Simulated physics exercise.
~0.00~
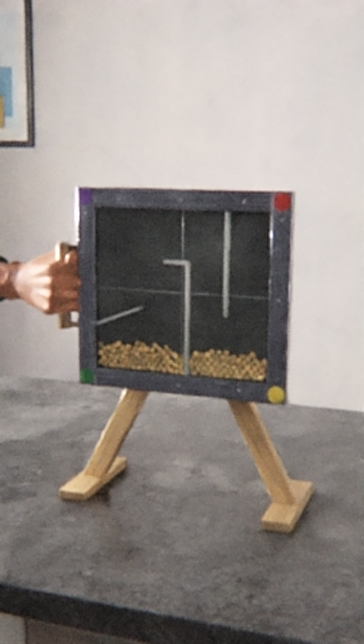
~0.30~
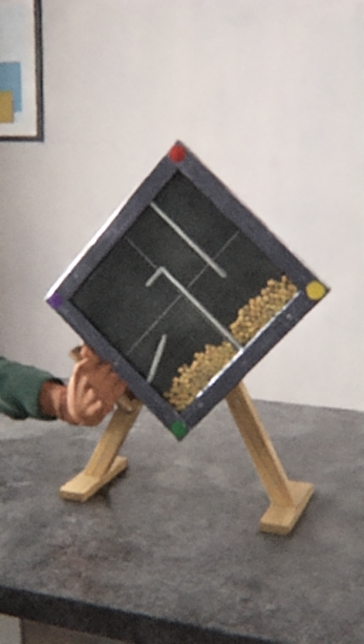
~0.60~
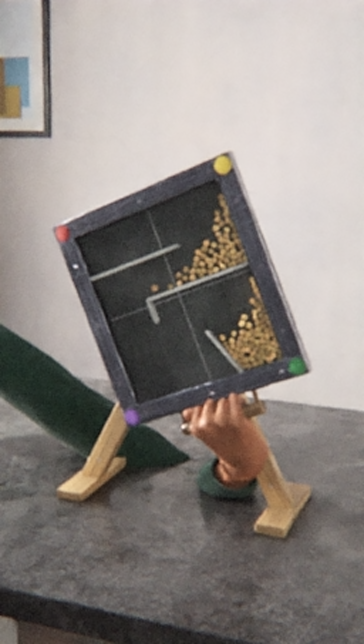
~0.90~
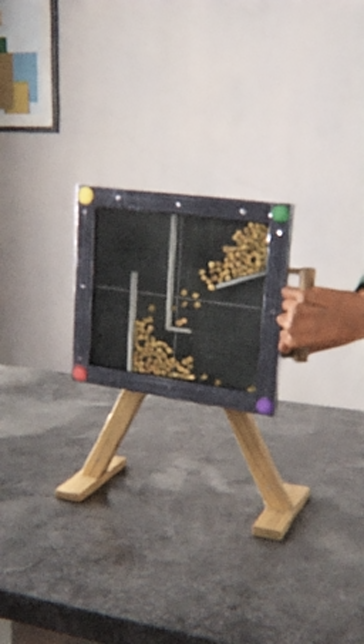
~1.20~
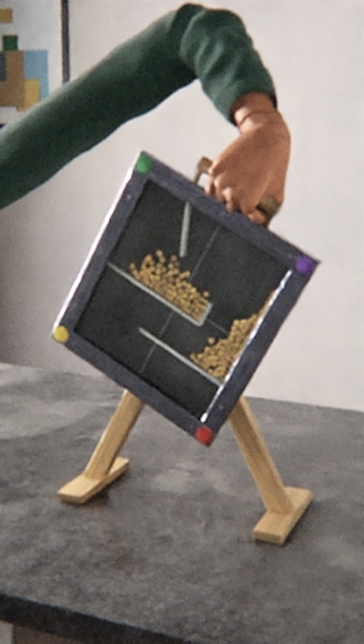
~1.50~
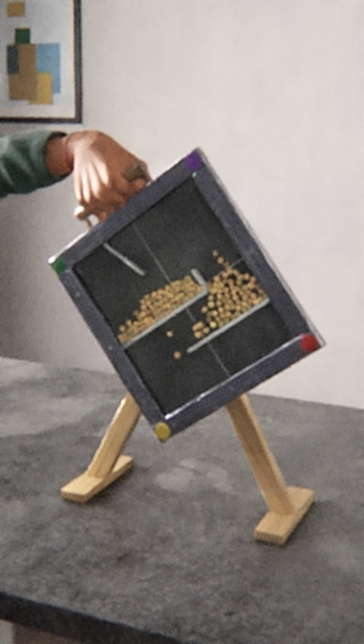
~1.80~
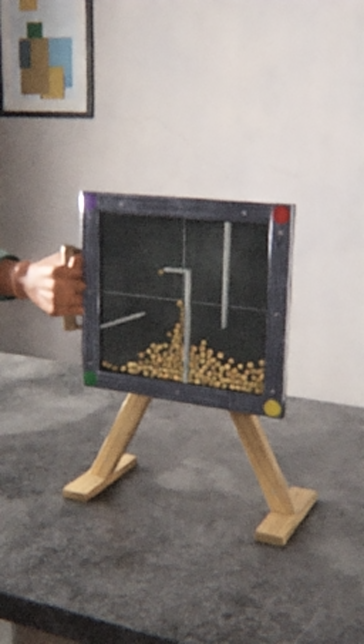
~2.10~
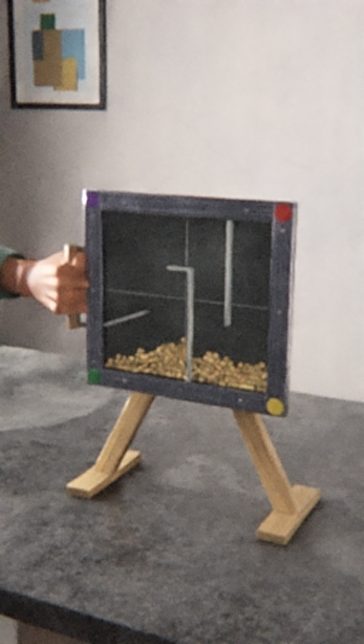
A flat, dark-framed case of pale wooden beads was turned counterclockwise on its wooden stand by a hand, sending the beads tumbling around the inner walls through one full turn, until it stopped upright and they settled along the bottom, in the green and yellow quarters.
